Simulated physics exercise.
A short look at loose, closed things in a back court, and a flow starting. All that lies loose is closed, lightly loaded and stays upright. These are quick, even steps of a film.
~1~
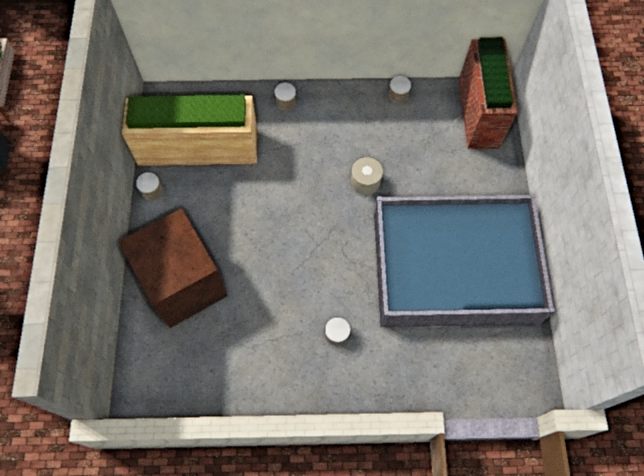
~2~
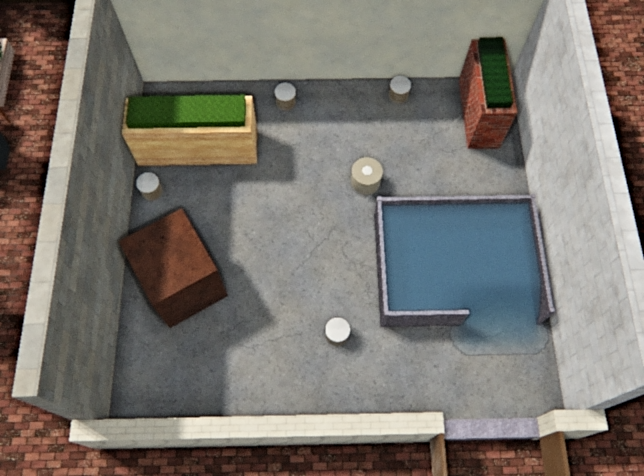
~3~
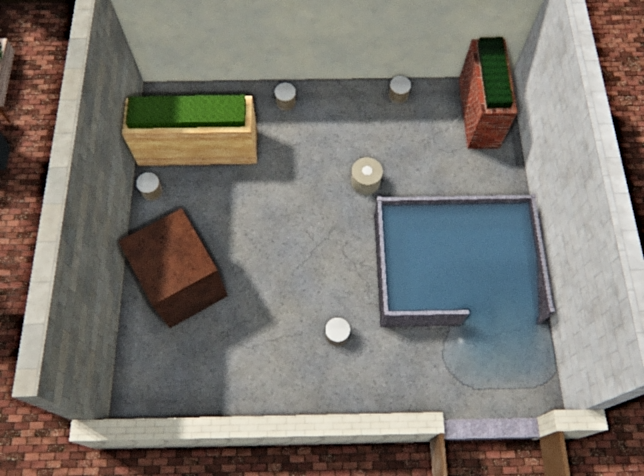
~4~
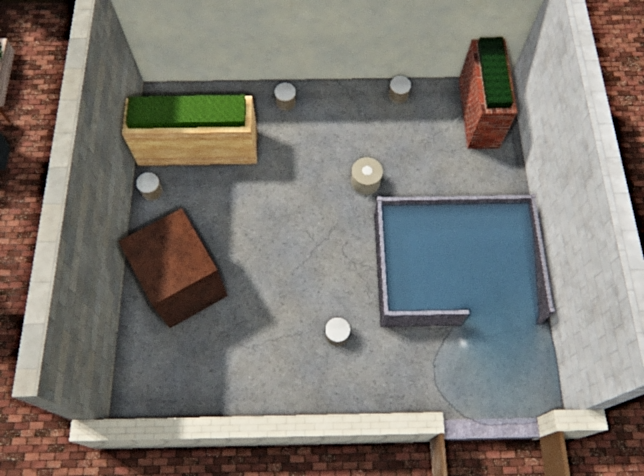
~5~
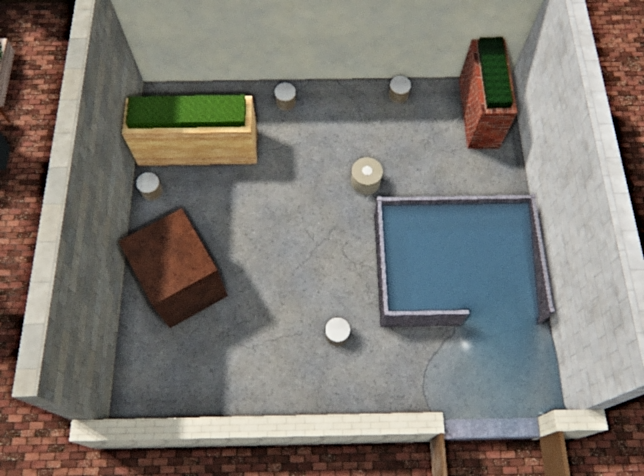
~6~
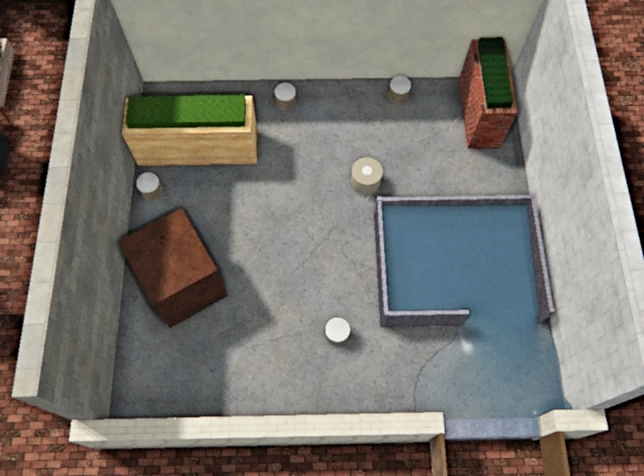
In a walled court, water flows from a gap in a pool's front wall and spreads.
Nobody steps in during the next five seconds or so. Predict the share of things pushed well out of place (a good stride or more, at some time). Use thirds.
That comes to less than a third.
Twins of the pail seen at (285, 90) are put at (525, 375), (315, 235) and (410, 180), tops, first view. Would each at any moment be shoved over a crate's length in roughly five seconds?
In turn: Moved that far, under that, not that far.
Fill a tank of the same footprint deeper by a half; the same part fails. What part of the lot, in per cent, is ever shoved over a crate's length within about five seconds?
About 0 per cent.
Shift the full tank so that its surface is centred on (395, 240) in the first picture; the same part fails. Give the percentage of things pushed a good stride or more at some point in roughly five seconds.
Near 0 in a hundred.
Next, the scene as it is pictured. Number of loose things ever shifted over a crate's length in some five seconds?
It comes to 0.
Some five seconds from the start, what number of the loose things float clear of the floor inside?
0 of them.
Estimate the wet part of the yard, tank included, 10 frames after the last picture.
About 20 per cent.
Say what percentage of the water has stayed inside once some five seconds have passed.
Some 48 per cent.
A moment on, 0 of 5 are well off their spots; 0 afloat.
Next, 0 of 5 are well off their spots; 0 afloat.
Later, 0 of 5 are well off their spots; 0 afloat.
In the end, 0 of 5 are well off their spots, and 0 have been at some point; 0 afloat.
